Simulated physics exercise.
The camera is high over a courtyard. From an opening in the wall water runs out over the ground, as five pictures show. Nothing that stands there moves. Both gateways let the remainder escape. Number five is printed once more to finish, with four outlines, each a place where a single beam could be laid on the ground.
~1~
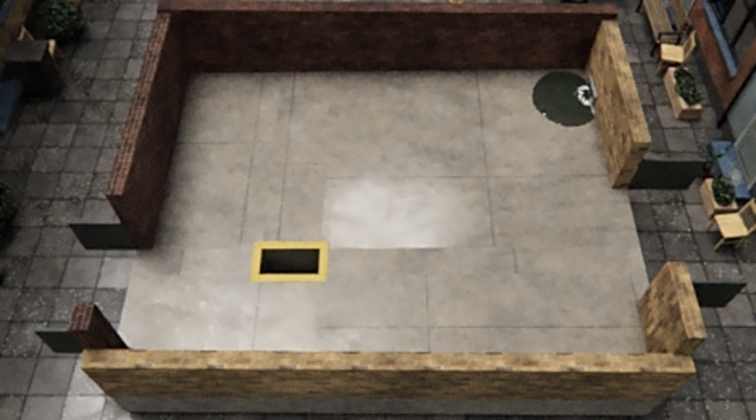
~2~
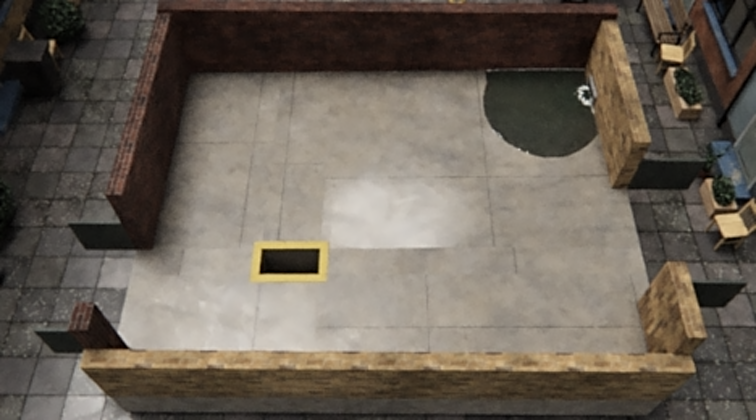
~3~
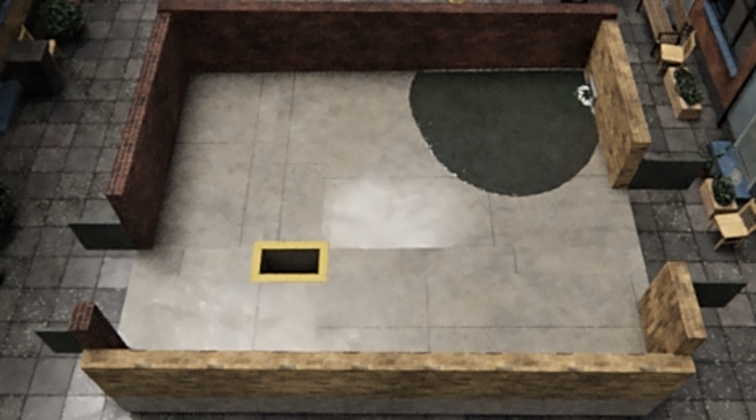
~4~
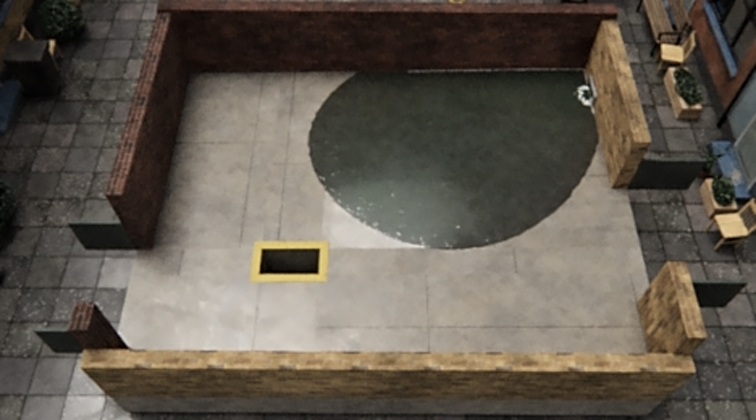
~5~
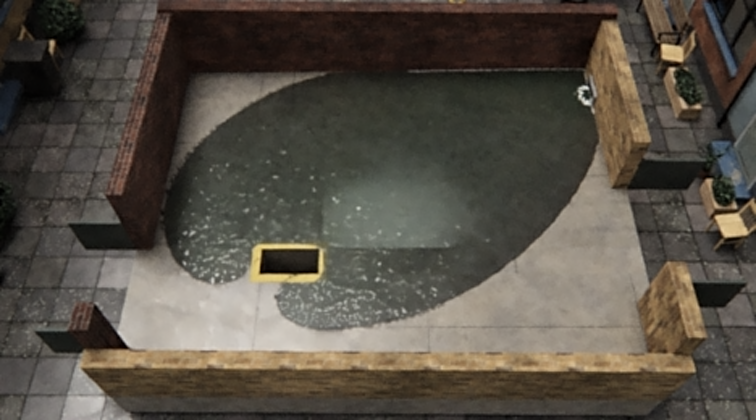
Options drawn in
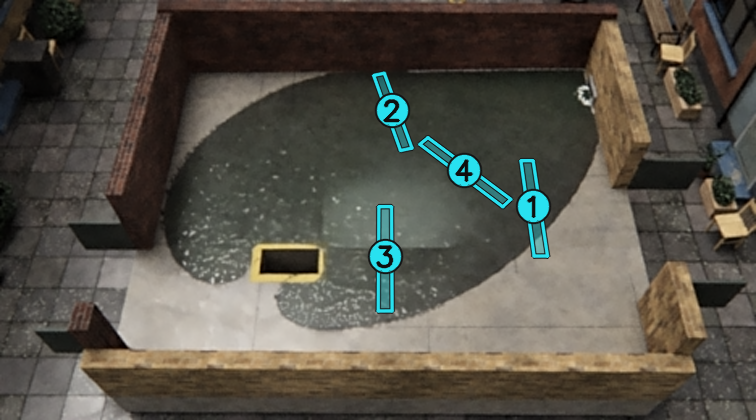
At first, a small dark patch of water sits by the right wall in the far corner of a walled courtyard seen from above. It spreads left and toward the viewer across the pale floor, widening steadily, then surrounds much of the yellow-edged drain, covering over half the ground.
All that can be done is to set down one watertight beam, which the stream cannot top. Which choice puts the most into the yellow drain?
2.
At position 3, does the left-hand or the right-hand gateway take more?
More leaves on the left.
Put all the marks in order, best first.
2, 1, 3, 4.
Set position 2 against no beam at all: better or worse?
Position 2 is better.
On the marked copy, 1 from (540, 256) to (527, 160); 2 from (379, 74) to (406, 149); 3 from (385, 310) to (385, 206); 4 from (423, 140) to (506, 202).
Choosing 1, about 23 % of the stream goes into the yellow drain, about 77 % out by the gates.
Choosing 2, about 38 % of the stream goes into the yellow drain, about 62 % out by the gates.
Choosing 3, about 15 % of the stream goes into the yellow drain, about 85 % out by the gates.
Choosing 4, about 4 % of the stream goes into the yellow drain, about 96 % out by the gates.
